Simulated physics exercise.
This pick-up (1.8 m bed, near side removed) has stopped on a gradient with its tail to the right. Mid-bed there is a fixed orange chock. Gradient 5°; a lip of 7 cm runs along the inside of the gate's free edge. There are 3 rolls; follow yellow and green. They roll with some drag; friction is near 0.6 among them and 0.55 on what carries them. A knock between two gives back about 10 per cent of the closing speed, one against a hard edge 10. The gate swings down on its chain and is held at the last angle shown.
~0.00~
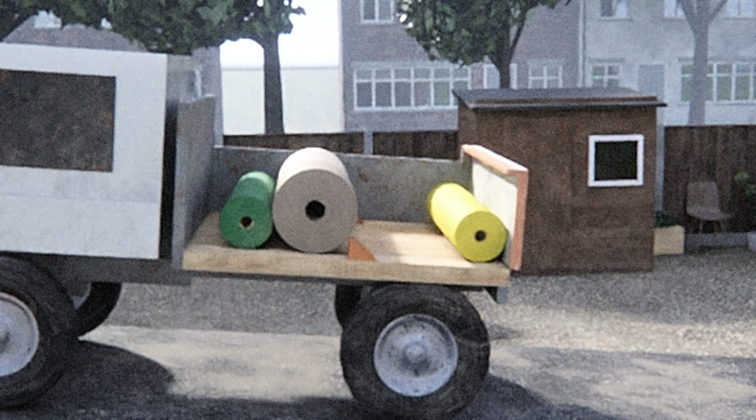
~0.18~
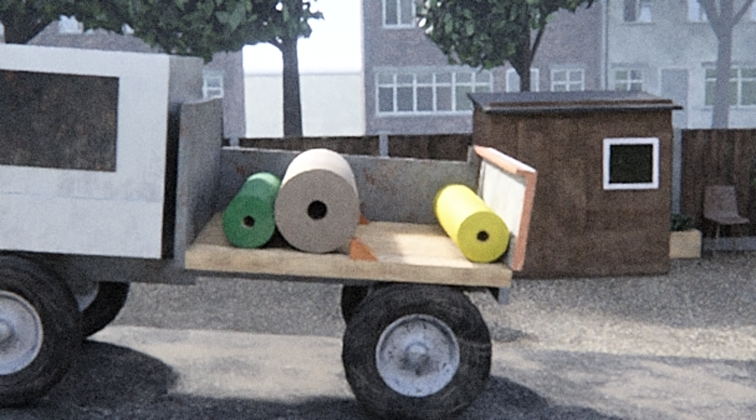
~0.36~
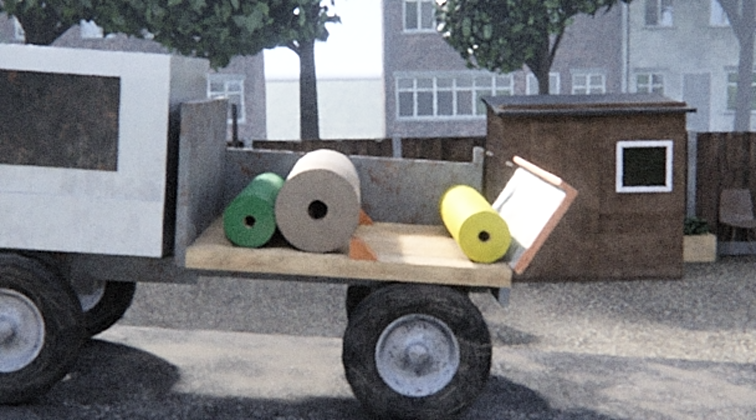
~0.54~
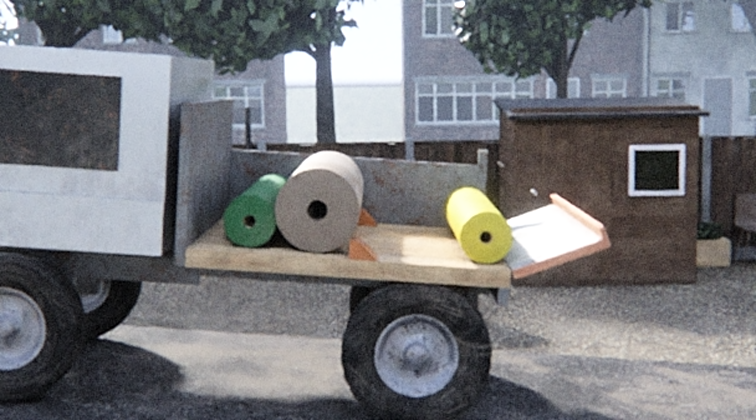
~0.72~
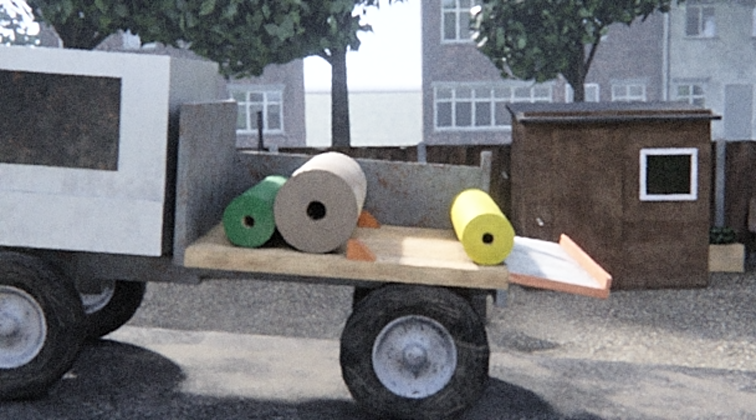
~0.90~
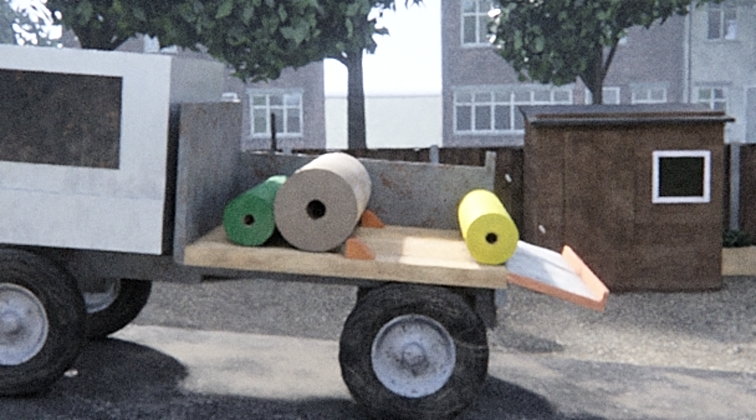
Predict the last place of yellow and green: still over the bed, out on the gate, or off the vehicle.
Yellow is left off the vehicle. Green is left still over the bed.
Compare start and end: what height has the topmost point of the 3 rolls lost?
Some 0 cm lower.
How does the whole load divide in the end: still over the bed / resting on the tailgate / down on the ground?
2, 0 and 1.
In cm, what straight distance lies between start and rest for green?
Green 0.
By 1.6 s, yellow is on the gate, 5 cm past the hinge, rolling right; green is on the bed, 150 cm short of the hinge; 0 gone off the back.
By 2.5 s, yellow is dropping off the gate; as before, green; 1 gone off the back.
Finally (6.3 s), yellow is out on the ground; green is on the bed, 150 cm short of the hinge; 1 gone off the back.
